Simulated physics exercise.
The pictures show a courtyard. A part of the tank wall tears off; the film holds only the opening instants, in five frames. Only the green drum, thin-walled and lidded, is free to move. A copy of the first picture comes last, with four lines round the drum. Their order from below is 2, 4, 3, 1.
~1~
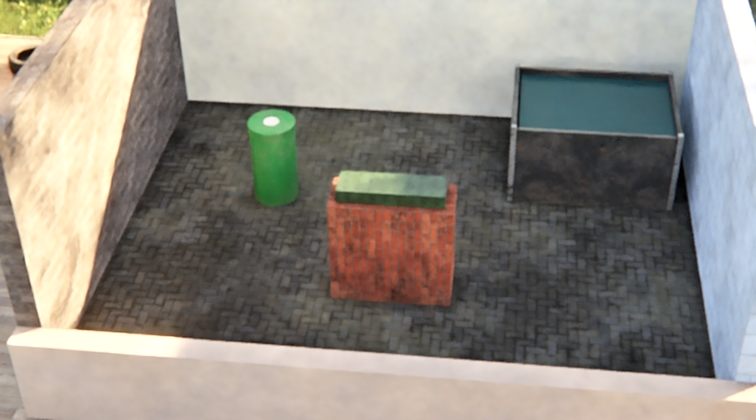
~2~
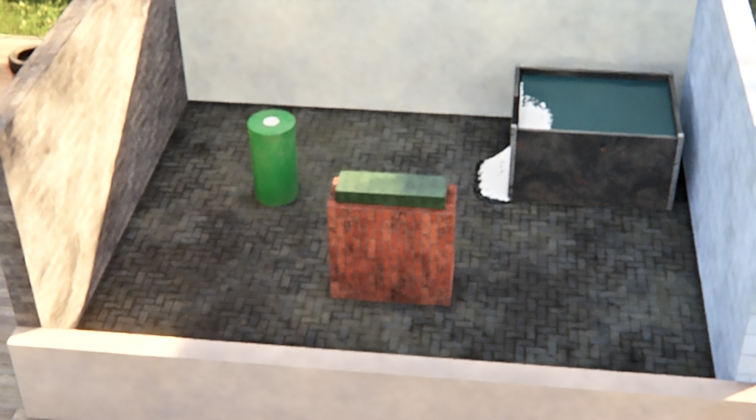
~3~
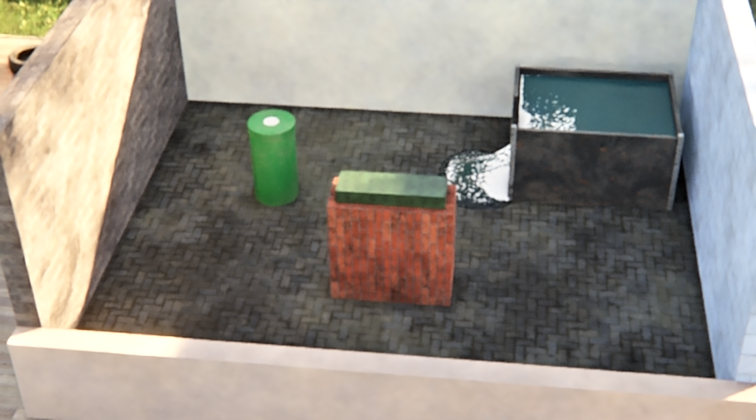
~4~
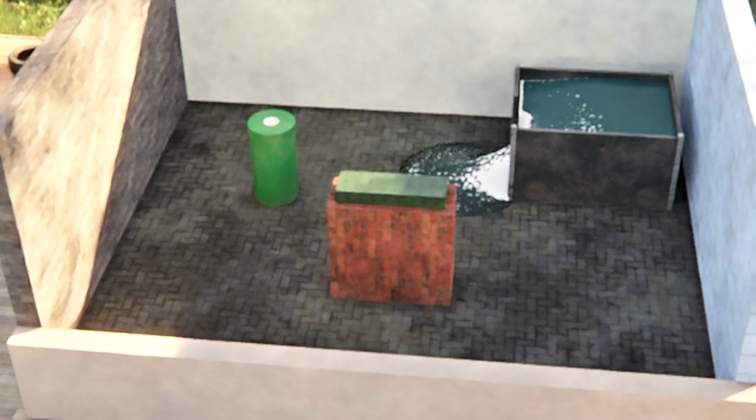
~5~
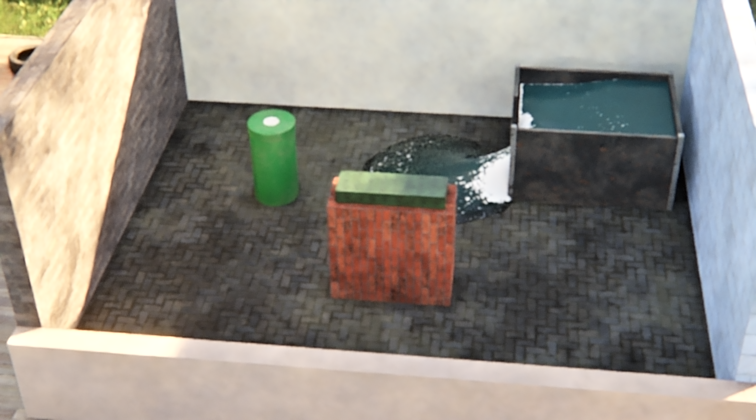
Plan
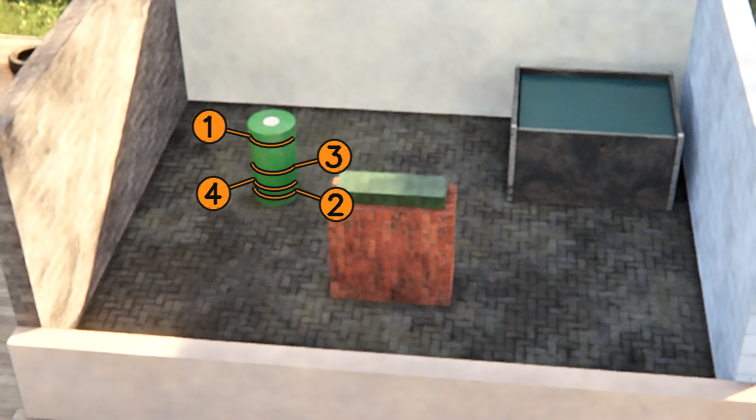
Water pouring from the left side of a dark tank and spreading leftward across courtyard paving behind a brick block, green drum standing still.
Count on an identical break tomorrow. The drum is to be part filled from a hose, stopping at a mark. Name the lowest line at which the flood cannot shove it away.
It is 3.
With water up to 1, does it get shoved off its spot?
No.
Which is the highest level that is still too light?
4.
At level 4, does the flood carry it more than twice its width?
No, it does not.
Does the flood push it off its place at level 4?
Yes.
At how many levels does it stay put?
Two of the four.
On the marked copy, 1 at (268, 145); 2 at (272, 197); 3 at (270, 173); 4 at (271, 189); from the bottom up 2, 4, 3, 1.
If 1 is chosen, it does not move.
If 2 is chosen, it is pushed about 5 times its own width away.
If 3 is chosen, it does not move.
If 4 is chosen, it is pushed about half its own width away.
